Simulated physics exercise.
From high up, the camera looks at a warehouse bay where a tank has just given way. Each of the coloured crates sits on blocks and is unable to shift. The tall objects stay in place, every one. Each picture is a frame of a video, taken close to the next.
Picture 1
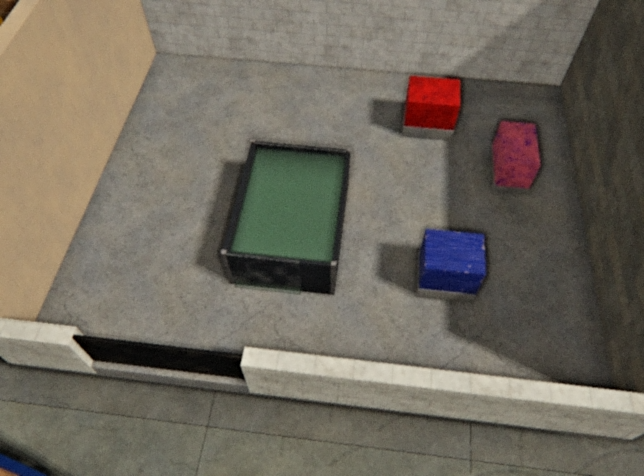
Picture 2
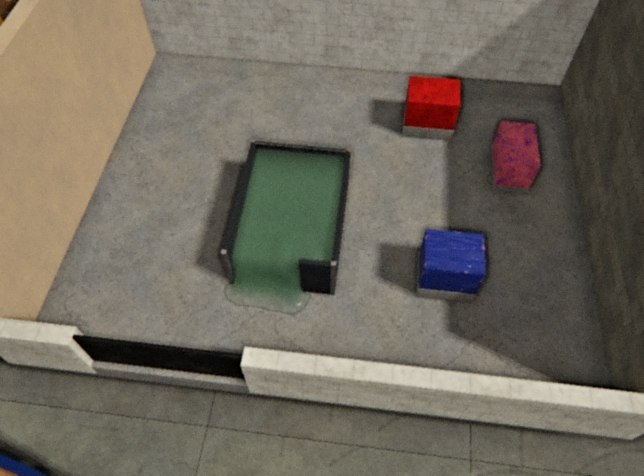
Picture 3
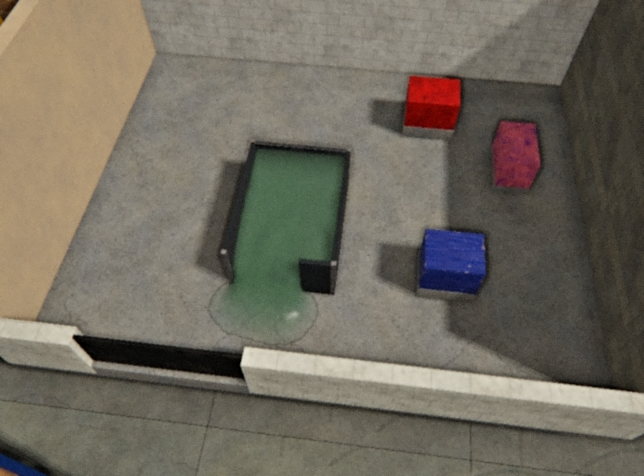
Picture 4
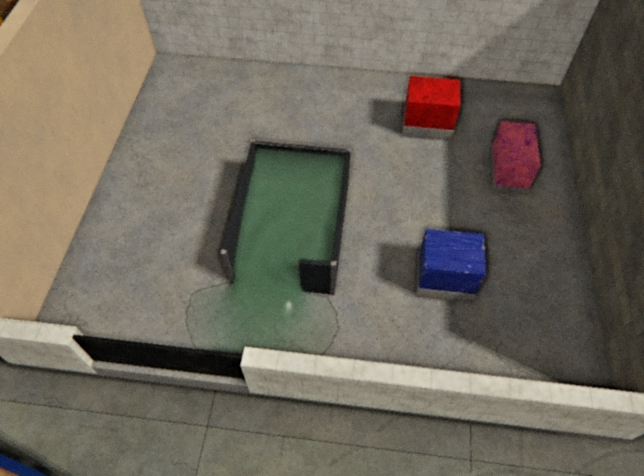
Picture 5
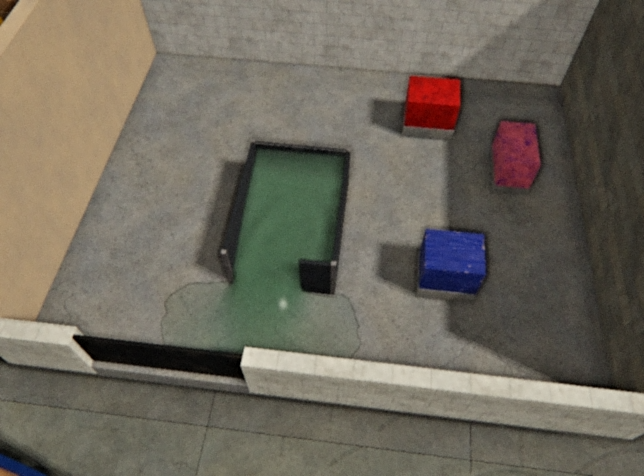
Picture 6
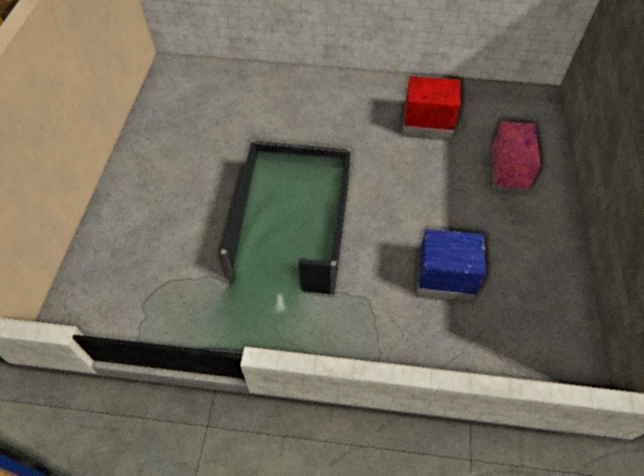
A grey concrete warehouse bay with pale block walls is seen from high above, through a camera that stays still. A dark-framed tank of green water stands left of centre, with a red crate at the upper right, a crimson one beyond it and a blue one below. Water pours through a gap in the tank's near side and spreads across the floor toward the low front wall, thinning while the crates stay put.
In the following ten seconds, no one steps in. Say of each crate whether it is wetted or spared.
Outcome: Pink crate: Clear. Red crate: Clear. Blue crate: Clear.
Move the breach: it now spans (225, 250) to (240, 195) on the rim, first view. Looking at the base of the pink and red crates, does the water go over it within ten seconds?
As I see it, the pink one is not reached, and the red one is not reached.
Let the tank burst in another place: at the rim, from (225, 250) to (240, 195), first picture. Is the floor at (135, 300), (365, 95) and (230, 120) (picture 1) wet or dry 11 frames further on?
Those three places would be soaking, still unsoaked and still unsoaked, in that order.
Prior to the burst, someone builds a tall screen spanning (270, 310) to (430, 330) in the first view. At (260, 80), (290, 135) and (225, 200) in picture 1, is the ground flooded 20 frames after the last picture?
The first point comes out unwetted, the next unwetted, the last unwetted.
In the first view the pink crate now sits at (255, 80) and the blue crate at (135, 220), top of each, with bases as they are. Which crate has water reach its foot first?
First: The blue-painted one.
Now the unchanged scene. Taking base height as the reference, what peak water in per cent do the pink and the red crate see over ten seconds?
60 and 40 %, roughly.
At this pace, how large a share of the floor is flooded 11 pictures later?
Around 25 percent.
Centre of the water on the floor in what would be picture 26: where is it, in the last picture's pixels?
I'd say around (270, 272).
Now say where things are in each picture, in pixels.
In the first picture, still water in the tank at (291, 202).
In the second picture, water pours out at (266, 274) and has run to (302, 303).
In the third picture, the front is at (287, 337), out from the gap at (267, 276).
In the fourth picture, the front is at a hidden place, out from the gap at (267, 277).
In the fifth picture, water pours out at (267, 277) and has run to a hidden place.
In the sixth picture, the front is at a hidden place, out from the gap at (267, 277).
A moment on, water covers 15 % of the floor; the pink crate not reached, the red crate not reached, the blue crate not reached.
Next, water covers 25 % of the floor; the pink crate not reached, the red crate not reached, the blue crate water round its plinth.
Then, water covers 45 % of the floor; the pink crate not reached, the red crate not reached, the blue crate water round its plinth.
Later, water covers 80 % of the floor; the pink crate water round its plinth, the red crate water round its plinth, the blue crate water round its plinth.
In the end, water covers 100 % of the floor; the pink crate stayed above the water, the red crate stayed above the water, the blue crate stayed above the water.
